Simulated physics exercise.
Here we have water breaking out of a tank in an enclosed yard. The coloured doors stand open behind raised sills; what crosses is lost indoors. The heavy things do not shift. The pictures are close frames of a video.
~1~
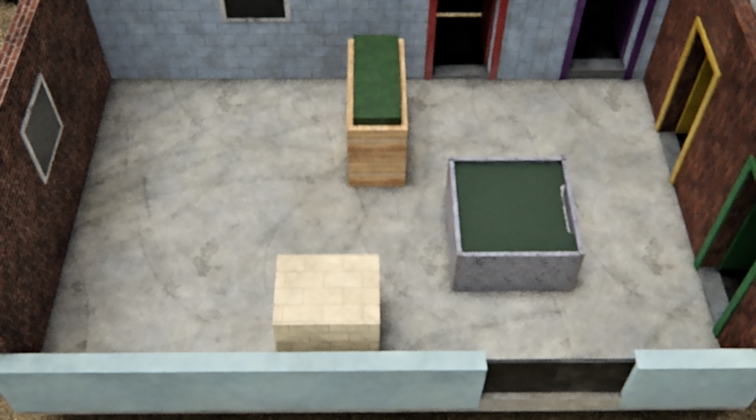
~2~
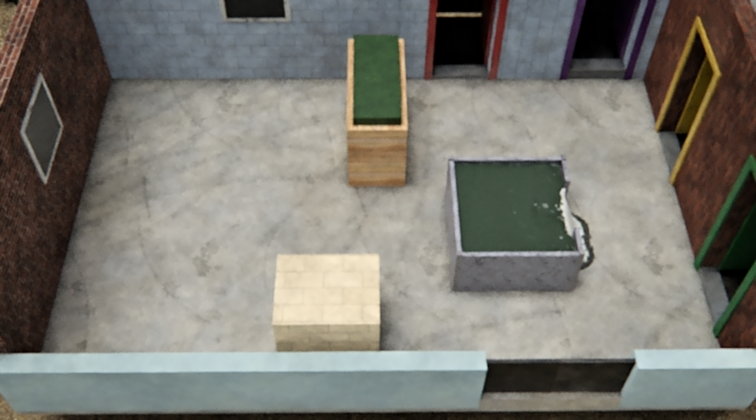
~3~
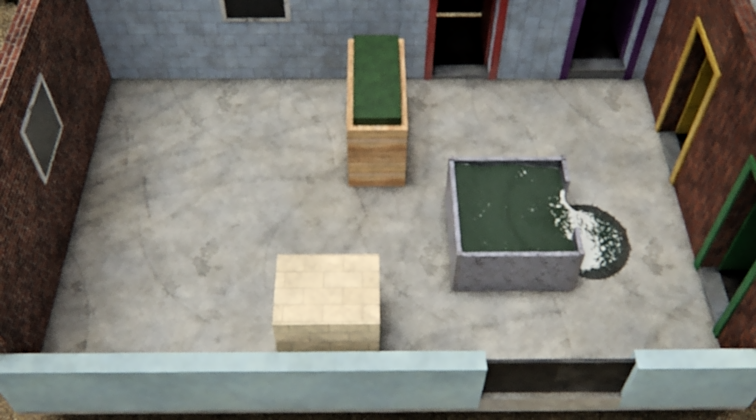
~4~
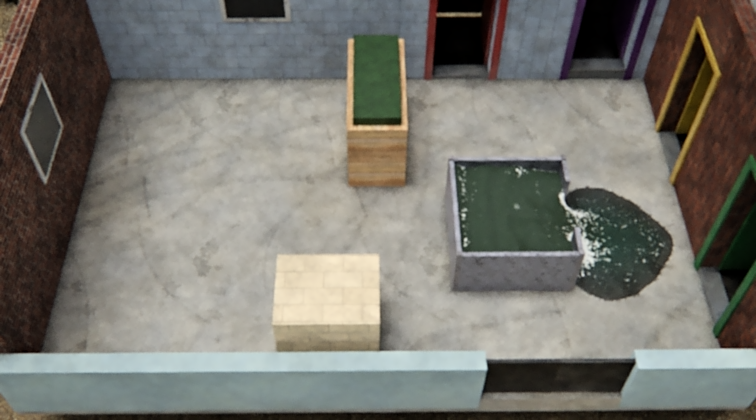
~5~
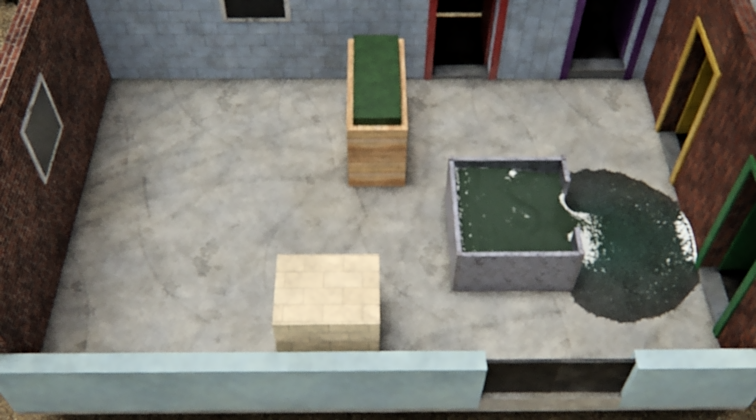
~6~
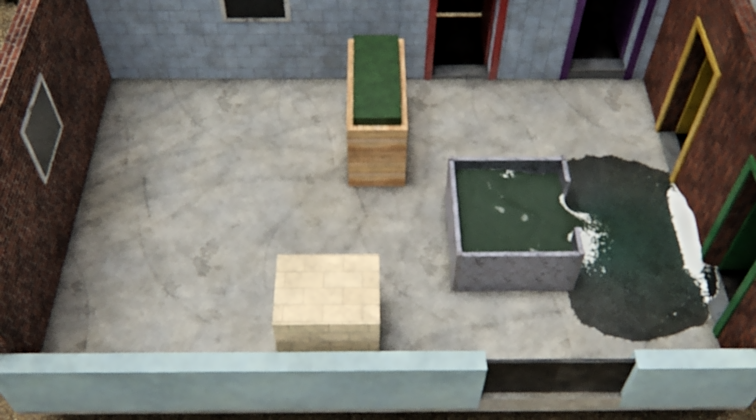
At first, dark green water lies still in an open gray tank in a walled yard with coloured doorways. Water then pours through a gap in the tank's right side and spreads across the floor in a widening dark pool, until white foam lines its edge near the right wall and green doorway.
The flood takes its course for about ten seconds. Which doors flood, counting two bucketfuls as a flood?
One by one: The yellow door floods; the red door holds within the limit; the green door floods; the purple door holds within the limit.
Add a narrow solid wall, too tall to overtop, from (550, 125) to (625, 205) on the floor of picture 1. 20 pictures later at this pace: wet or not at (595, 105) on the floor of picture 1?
At that place: Awash.
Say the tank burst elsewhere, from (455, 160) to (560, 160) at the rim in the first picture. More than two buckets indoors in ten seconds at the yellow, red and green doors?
In short: The yellow door takes more; the red door lets more in; the green door takes less.
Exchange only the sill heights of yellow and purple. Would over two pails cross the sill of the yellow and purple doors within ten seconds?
Then: Yellow door is under, purple door floods.
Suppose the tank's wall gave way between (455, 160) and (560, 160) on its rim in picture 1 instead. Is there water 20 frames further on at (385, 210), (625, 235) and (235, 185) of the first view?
In turn: Free of water, covered, no water.
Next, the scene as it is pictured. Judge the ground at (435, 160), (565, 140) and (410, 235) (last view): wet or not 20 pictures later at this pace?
In that order: Not flooded, wet, clear.
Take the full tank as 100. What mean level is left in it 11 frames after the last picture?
I make it 48 per cent.
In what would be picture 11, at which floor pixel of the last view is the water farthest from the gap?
Roughly at (643, 104).
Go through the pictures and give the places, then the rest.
The first picture shows still water in the open tank at (513, 208).
In the second picture, water pours out at (563, 228) and has run to a hidden place.
In the third picture, the front is at (623, 253), out from the gap at (563, 229).
In the fourth picture, the front is at (666, 246), out from the gap at (563, 229).
In the fifth picture, the front is at (696, 276), out from the gap at (563, 229).
In the sixth picture, water pours out at (563, 229) and has run to (706, 311).
A moment on, water covers 15 % of the floor; the yellow door under two buckets in, the red door not reached, the green door over two buckets in, the purple door not reached.
Next, water covers 20 % of the floor; the yellow door over two buckets in, the red door not reached, the green door far over two buckets in, the purple door wet at the sill, nothing in.
Then, water covers 35 % of the floor; the yellow door over two buckets in, the red door wet at the sill, nothing in, the green door far over two buckets in, the purple door under two buckets in.
Later, water covers 55 % of the floor; the yellow door over two buckets in, the red door wet at the sill, nothing in, the green door far over two buckets in, the purple door under two buckets in.
In the end, water covers 70 % of the floor; the yellow door over two buckets in, the red door wet at the sill, nothing in, the green door far over two buckets in, the purple door under two buckets in.
